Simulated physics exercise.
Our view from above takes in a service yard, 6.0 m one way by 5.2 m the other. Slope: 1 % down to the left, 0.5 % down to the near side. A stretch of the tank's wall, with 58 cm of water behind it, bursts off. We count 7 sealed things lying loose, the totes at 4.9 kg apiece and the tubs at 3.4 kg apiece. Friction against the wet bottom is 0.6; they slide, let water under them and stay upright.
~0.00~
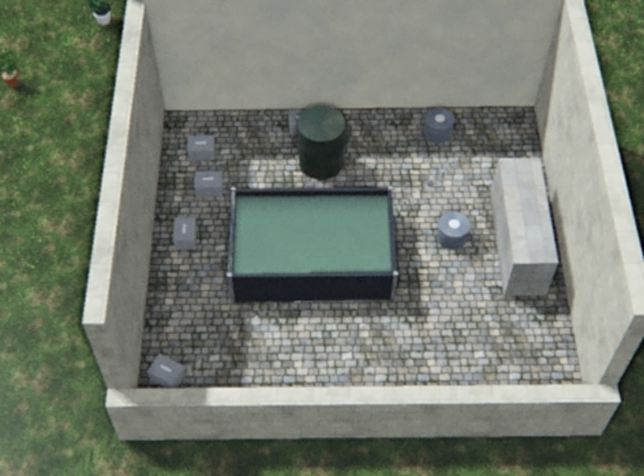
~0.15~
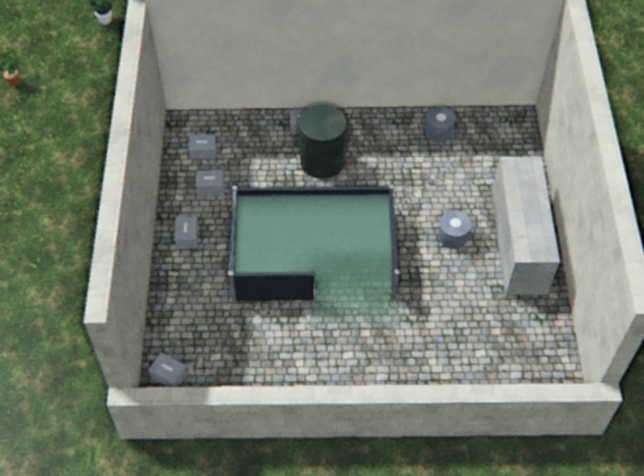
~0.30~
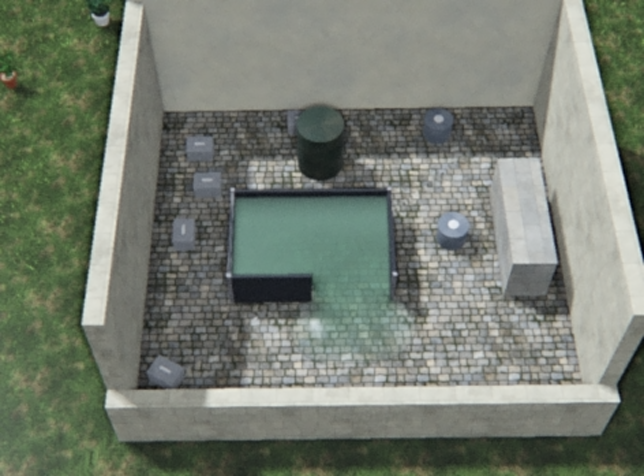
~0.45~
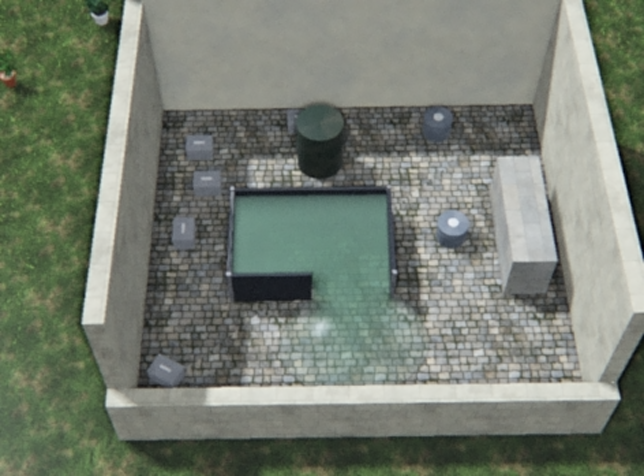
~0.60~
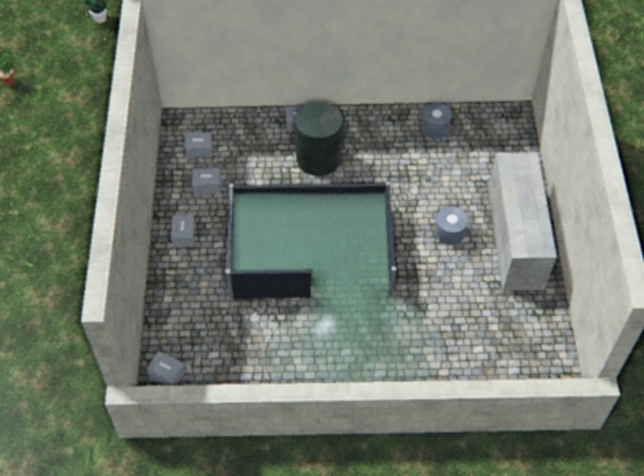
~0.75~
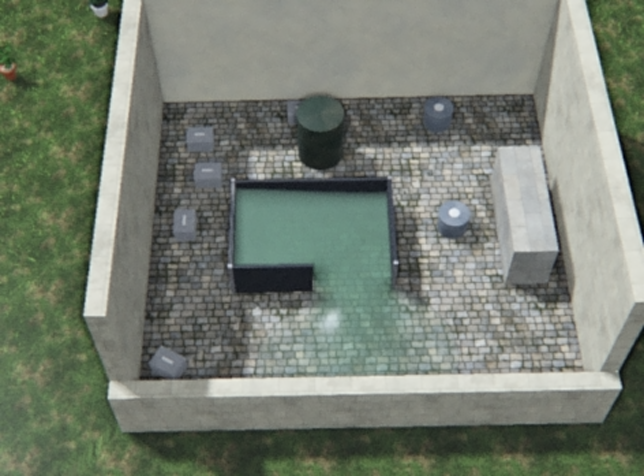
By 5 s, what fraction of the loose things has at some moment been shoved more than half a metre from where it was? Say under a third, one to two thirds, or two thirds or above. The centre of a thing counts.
I predict the proportion will never get to a third.
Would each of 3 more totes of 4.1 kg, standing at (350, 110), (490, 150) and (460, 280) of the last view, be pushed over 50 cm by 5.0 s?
In the order asked: Below the mark; below the mark; above the mark.
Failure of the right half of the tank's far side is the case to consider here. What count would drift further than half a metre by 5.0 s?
Then 4 of them would.
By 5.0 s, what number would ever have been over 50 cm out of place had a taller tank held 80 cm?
Count under that change: 4.
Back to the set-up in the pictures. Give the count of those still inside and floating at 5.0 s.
Count: 2.
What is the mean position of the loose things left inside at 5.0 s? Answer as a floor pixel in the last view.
Near (292, 168).
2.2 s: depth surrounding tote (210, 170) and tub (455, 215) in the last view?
First roughly 0 cm, second roughly 0 cm.
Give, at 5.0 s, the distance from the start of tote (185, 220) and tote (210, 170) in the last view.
The first is off by 80 cm, the second by 30 cm.
After 1.1 s 0 of 7 are over 50 cm from their spots; 0 afloat.
After 2.2 s 0 of 7 are over 50 cm from their spots; 1 afloat.
After 3.5 s 1 of 7 are over 50 cm from their spots; 0 afloat.
After 5.0 s 2 of 7 are over 50 cm from their spots, and 2 have been at some point; 2 afloat.
